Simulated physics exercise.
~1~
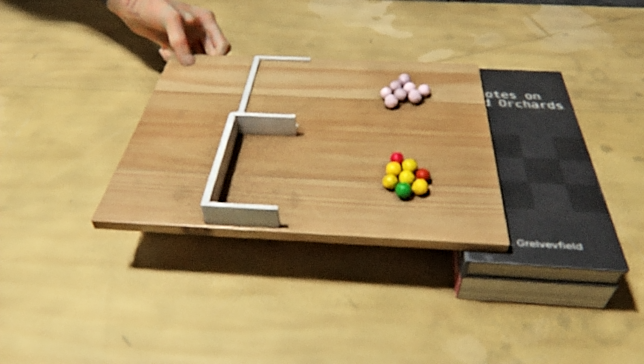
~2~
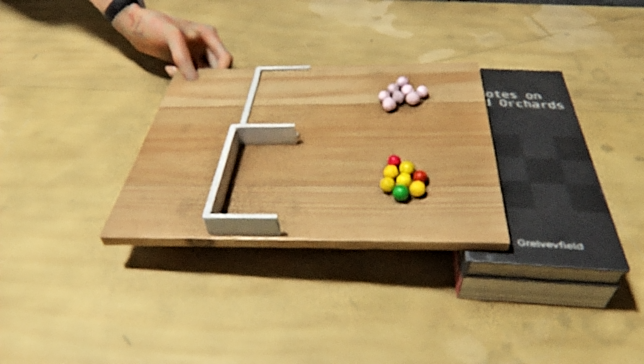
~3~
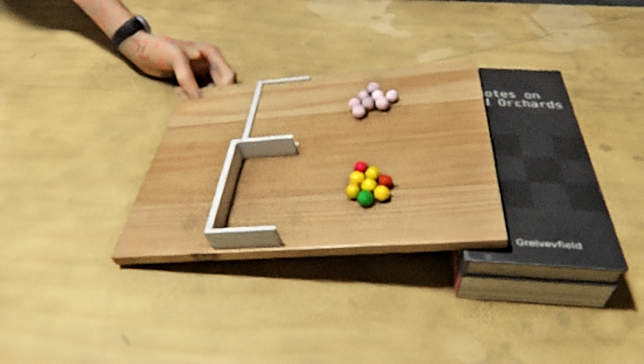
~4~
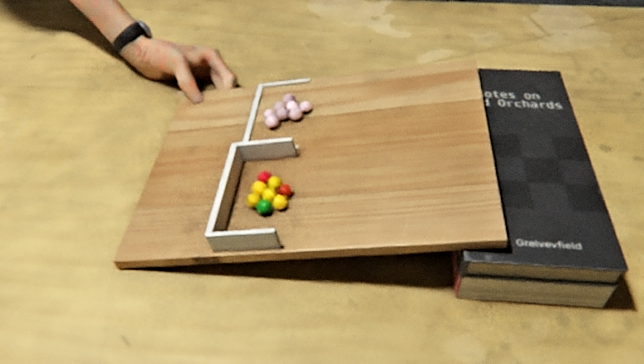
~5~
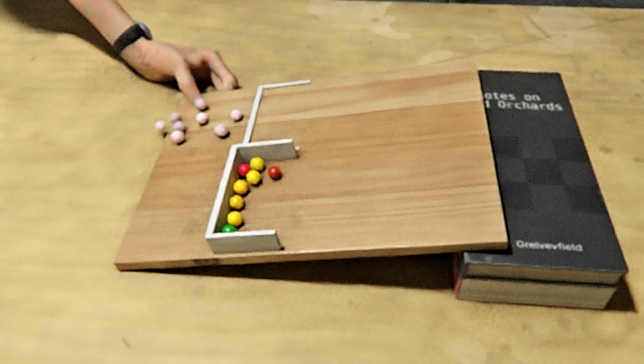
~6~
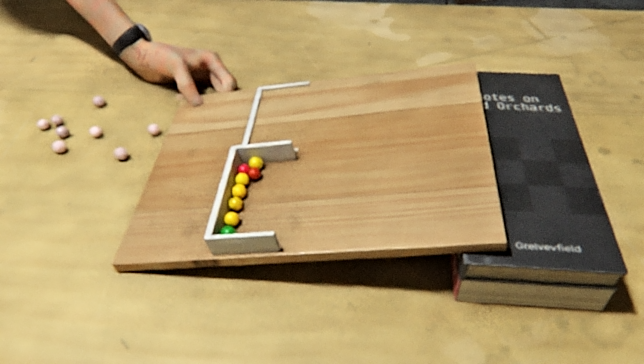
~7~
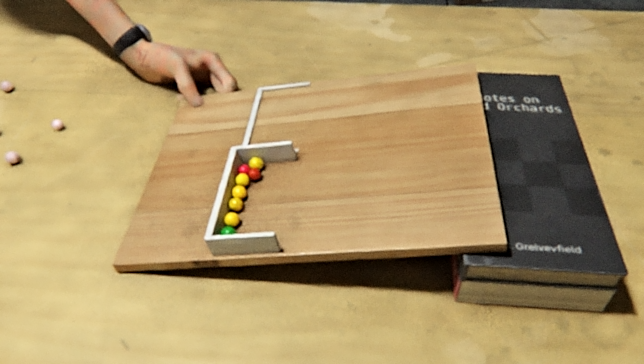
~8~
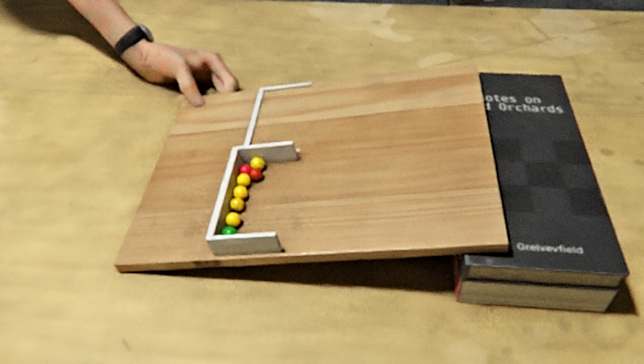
On a tilting wooden board, pink balls roll off leftward while colourful ones stay caught.
